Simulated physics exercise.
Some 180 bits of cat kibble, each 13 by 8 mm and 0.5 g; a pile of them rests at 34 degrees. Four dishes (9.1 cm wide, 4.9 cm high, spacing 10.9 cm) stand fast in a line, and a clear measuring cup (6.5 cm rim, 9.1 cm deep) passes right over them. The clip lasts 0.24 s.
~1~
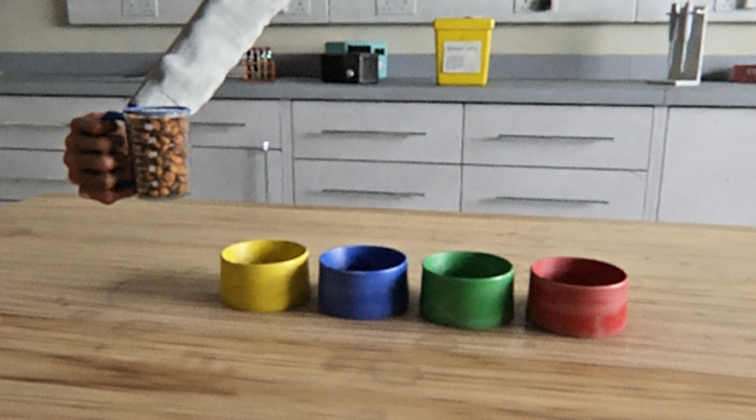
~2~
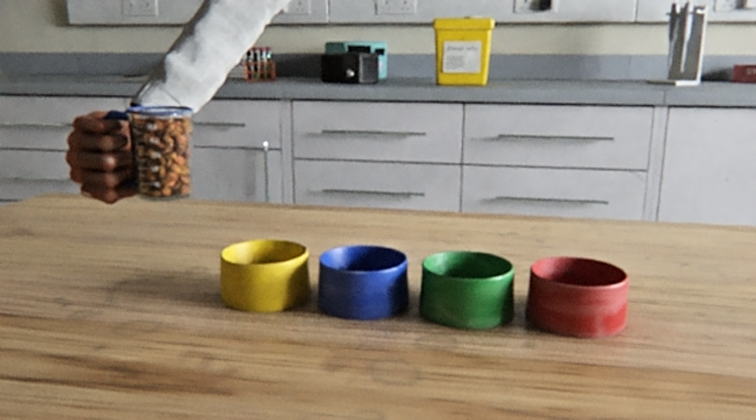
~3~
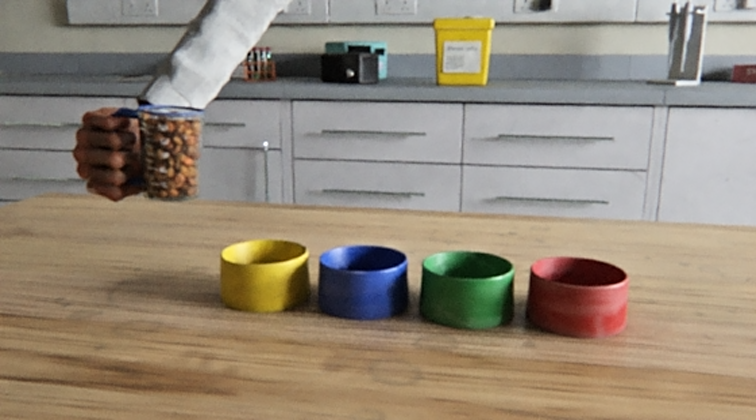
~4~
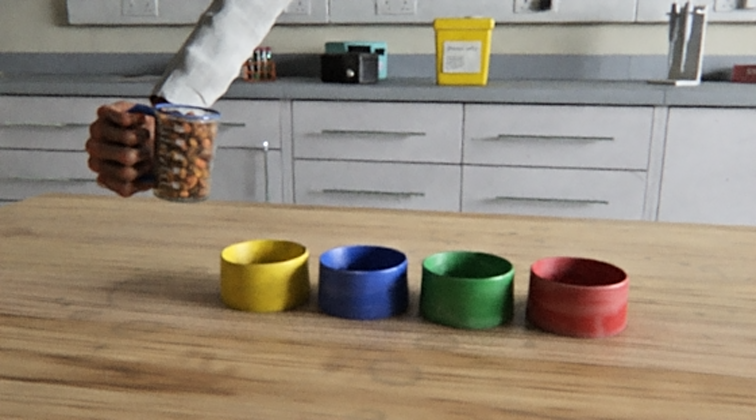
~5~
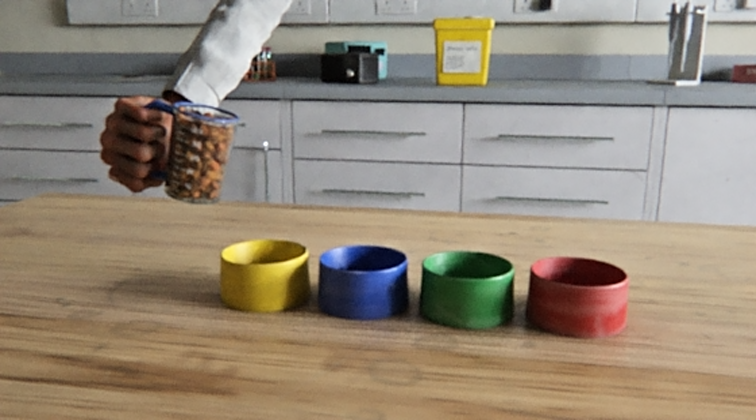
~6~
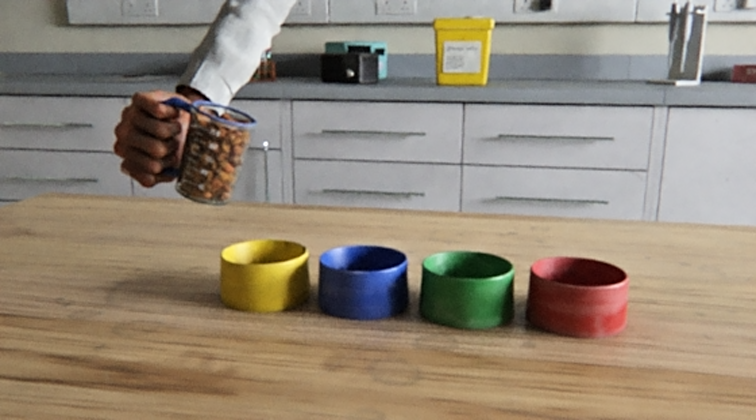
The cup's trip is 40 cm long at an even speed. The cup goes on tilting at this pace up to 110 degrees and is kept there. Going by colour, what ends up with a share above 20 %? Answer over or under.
Red over, blue under, green under, yellow under, counter over.
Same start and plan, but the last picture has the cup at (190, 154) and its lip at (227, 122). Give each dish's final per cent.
Red 30; blue 0; green 50; yellow 0.
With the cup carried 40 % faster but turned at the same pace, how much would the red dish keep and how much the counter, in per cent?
In that case red 70; counter 20.
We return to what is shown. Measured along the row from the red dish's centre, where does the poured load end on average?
Some 4 cm to the right.
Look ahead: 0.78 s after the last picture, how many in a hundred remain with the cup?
Roughly 90 per cent.
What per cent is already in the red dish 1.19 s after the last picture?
Near 45 per cent so far.
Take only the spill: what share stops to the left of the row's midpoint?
About 0 per cent.
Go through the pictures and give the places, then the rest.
The first frame shows cup at (160, 153), tilt 0 degrees, lip at (185, 111), moved 0.0 cm; middle of the pieces at (166, 153); yellow dish at (265, 252); blue dish at (363, 258); green dish at (468, 265); red dish at (579, 272).
The second frame shows cup at (163, 153), tilt 1 degrees, lip at (189, 111), moved 0.3 cm; middle of the pieces at (168, 153).
The third frame shows cup at (171, 153), tilt 4 degrees, lip at (200, 113), moved 1.3 cm; middle of the pieces at (177, 154).
The fourth frame shows cup at (185, 153), tilt 9 degrees, lip at (217, 117), moved 2.8 cm; middle of the pieces at (190, 155).
The fifth frame shows cup at (199, 154), tilt 14 degrees, lip at (235, 121), moved 4.5 cm; middle of the pieces at (205, 156).
The sixth frame shows cup at (214, 154), tilt 19 degrees, lip at (253, 125), moved 6.2 cm; middle of the pieces at (219, 157); yellow dish at (265, 252); blue dish at (363, 258); green dish at (468, 265); red dish at (579, 272).
Then, 0.47 s after the last picture, tilt 70 degrees; cup holds 100 %.
Then, 0.78 s after the last picture, tilt 104 degrees; cup holds 90 %.
Then, 1.19 s after the last picture, tilt 110 degrees; cup holds 25 %, red 45 %.
In the end, red 65 %, blue 0 %, green 0 %, yellow 0 %, counter 30 %, cup 5 %.
